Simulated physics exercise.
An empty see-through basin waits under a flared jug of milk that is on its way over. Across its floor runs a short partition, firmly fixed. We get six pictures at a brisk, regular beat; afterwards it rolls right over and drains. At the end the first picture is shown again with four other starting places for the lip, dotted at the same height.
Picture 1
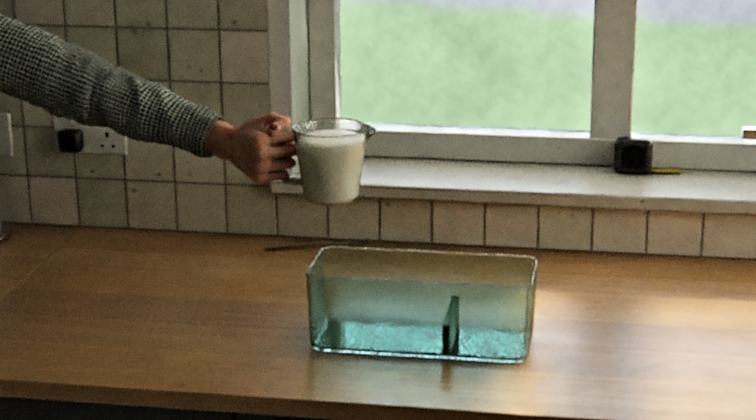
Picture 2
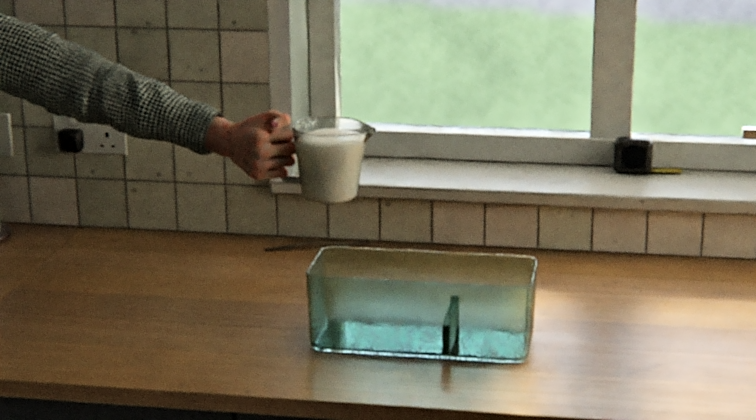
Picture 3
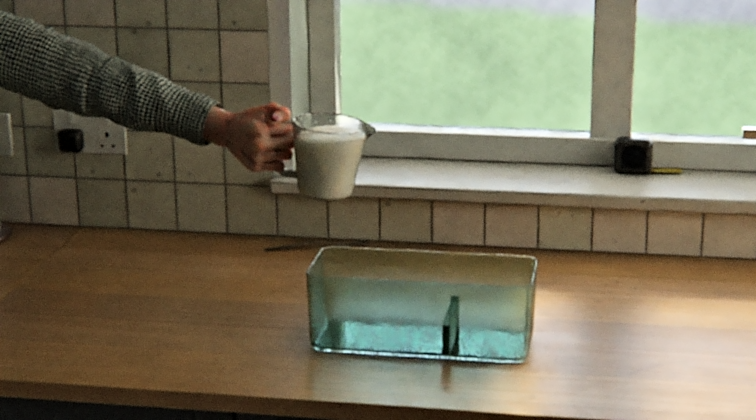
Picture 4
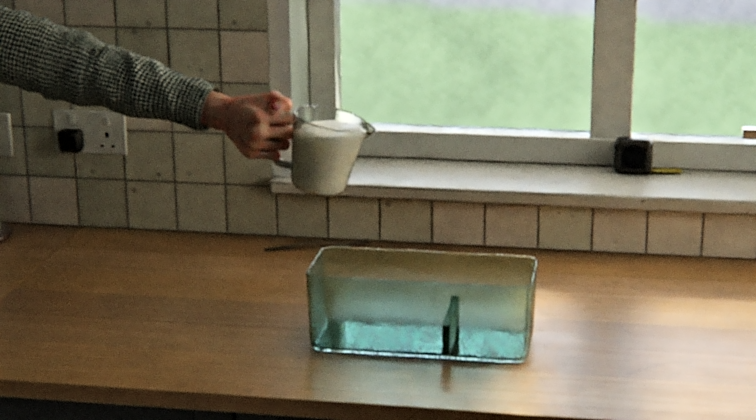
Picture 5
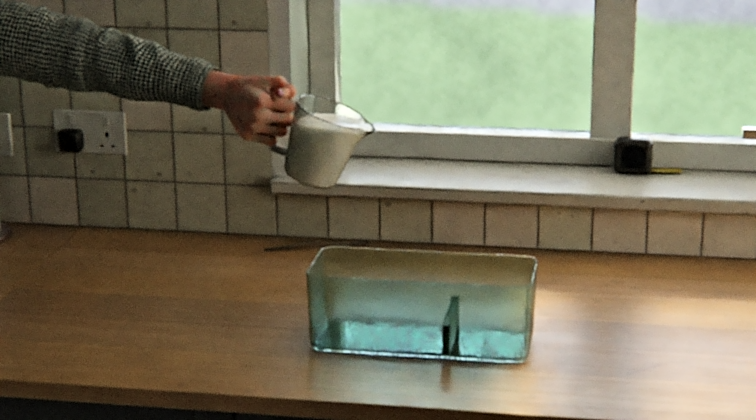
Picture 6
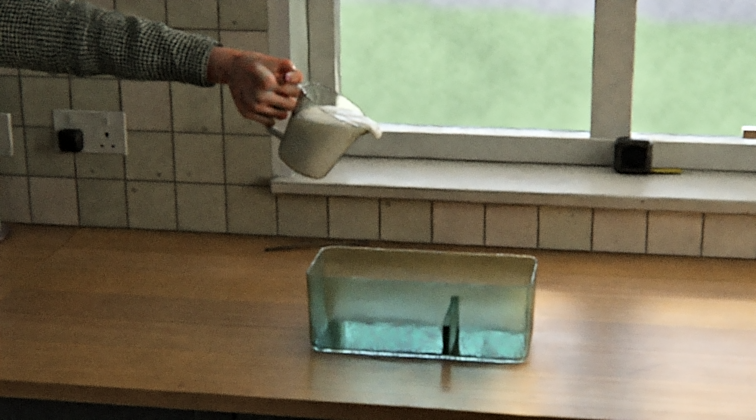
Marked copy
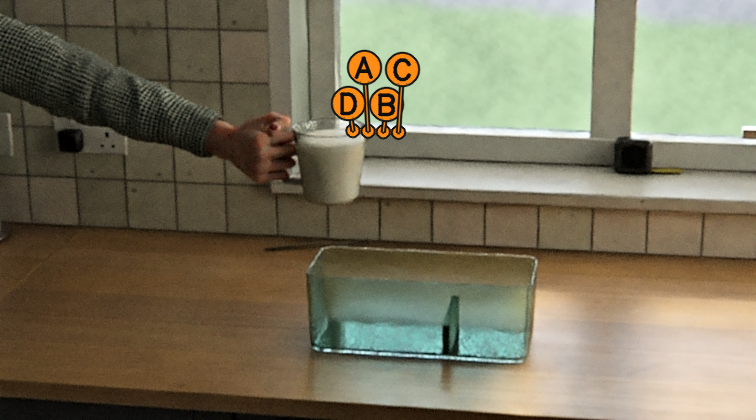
On a wooden kitchen counter, a hand tilts a milk jug rightward above a glass basin.
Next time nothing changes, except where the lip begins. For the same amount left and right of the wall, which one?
A works best here.
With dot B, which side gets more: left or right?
The right one.
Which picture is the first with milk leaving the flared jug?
Picture 6.
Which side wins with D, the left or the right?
The left side.
On the marked copy, A at (368, 131); B at (383, 131); C at (398, 132); D at (352, 130).
For dot A, about 53 % ends left of the wall and 45 % right of it.
For dot B, about 16 % ends left of the wall and 82 % right of it.
For dot C, about 7 % ends left of the wall and 91 % right of it.
For dot D, about 87 % ends left of the wall and 7 % right of it; 6 % is lost outside.
